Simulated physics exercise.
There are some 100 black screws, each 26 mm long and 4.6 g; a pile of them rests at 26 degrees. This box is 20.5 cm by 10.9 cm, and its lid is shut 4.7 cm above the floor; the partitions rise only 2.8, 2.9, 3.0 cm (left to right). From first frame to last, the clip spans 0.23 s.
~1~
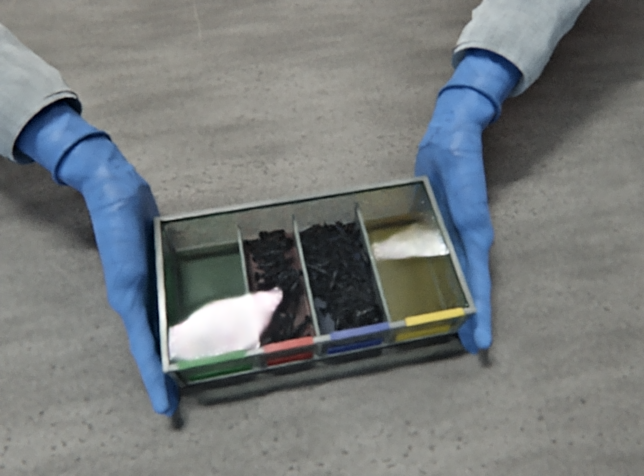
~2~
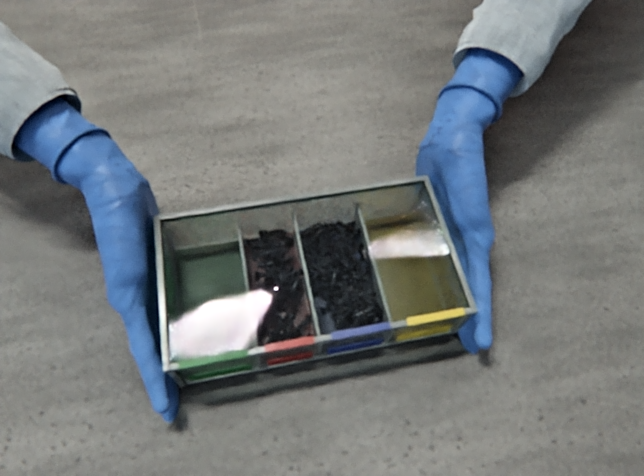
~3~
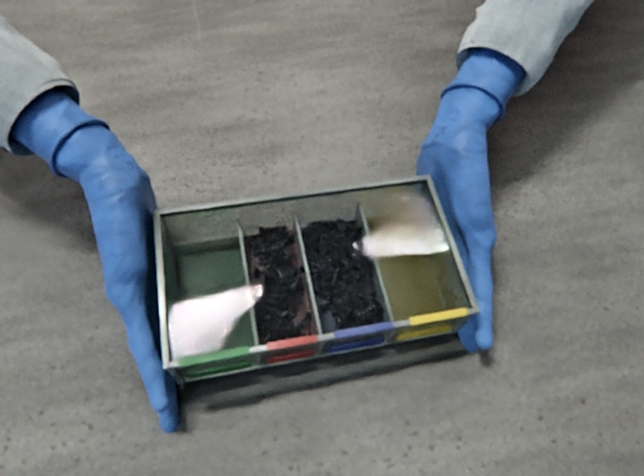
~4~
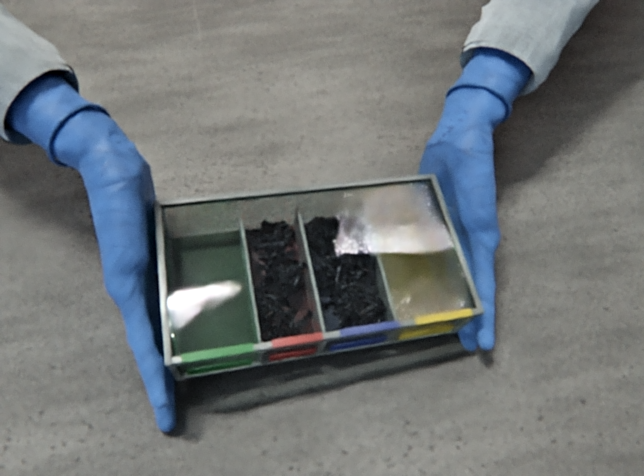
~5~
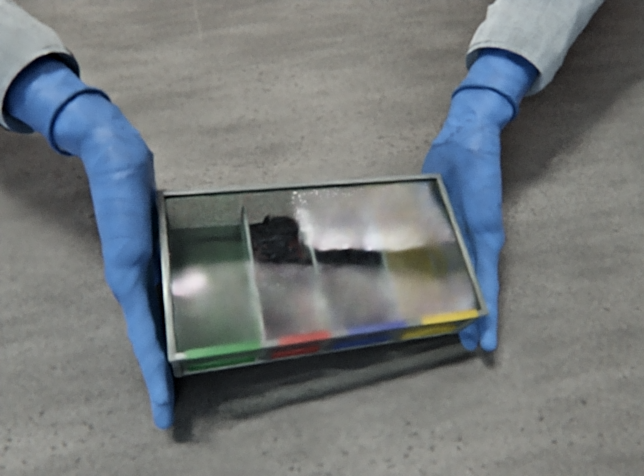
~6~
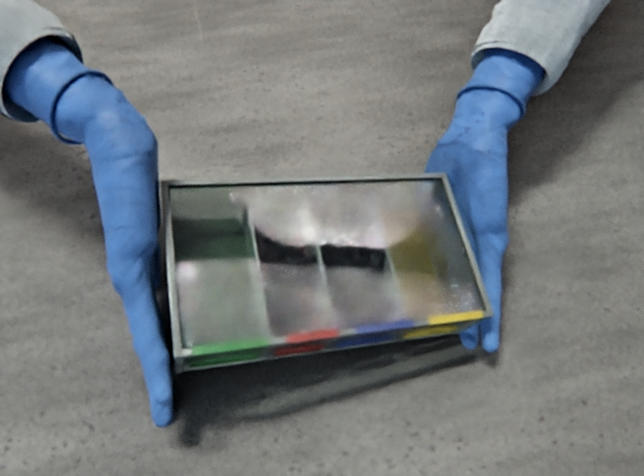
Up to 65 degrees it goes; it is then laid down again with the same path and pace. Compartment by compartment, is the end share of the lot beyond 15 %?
My prediction: Red compartment: Passes the mark, blue compartment: Passes the mark, green compartment: Misses the mark, yellow compartment: Misses the mark.
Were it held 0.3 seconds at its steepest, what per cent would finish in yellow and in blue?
In that case yellow keeps 5% and blue keeps 55%.
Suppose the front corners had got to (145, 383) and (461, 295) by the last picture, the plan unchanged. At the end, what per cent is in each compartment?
Red = 45 %; blue = 50 %; green = 5 %; yellow = 0 %.
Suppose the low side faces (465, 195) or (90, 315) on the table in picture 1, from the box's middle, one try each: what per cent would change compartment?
The share comes to about 5 in a hundred, then about 5 in a hundred.
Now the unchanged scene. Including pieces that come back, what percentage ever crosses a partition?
Estimate: Near 5 %.
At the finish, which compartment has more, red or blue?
Blue comes out ahead.
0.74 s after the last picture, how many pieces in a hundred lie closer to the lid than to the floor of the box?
Close to 10 in a hundred.
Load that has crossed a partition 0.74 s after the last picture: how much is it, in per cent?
0 %.
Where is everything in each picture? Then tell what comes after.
In the first frame, box tilt 0 degrees, front corners at (170, 366) and (469, 309); red 40 %, blue 60 %.
In the second frame, box tilt 1 degrees, front corners at (170, 365) and (470, 309).
In the third frame, box tilt 3 degrees, front corners at (170, 363) and (472, 309).
In the fourth frame, box tilt 6 degrees, front corners at (172, 359) and (476, 310), lowest corner right front.
In the fifth frame, box tilt 10 degrees, front corners at (176, 355) and (481, 311), lowest corner right front.
In the sixth frame, box tilt 13 degrees, front corners at (181, 351) and (486, 312), lowest corner right front; red 40 %, blue 60 %.
Then, 0.74 s after the last picture, tilt 65 degrees; red 40 %, blue 60 %.
Then, 1.24 s after the last picture, tilt 28 degrees; red 40 %, blue 55 %, yellow 5 %.
Then, 1.80 s after the last picture, tilt 0 degrees; red 40 %, blue 55 %, yellow 5 %.
In the end, red 40 %, blue 55 %, green 0 %, yellow 5 %.
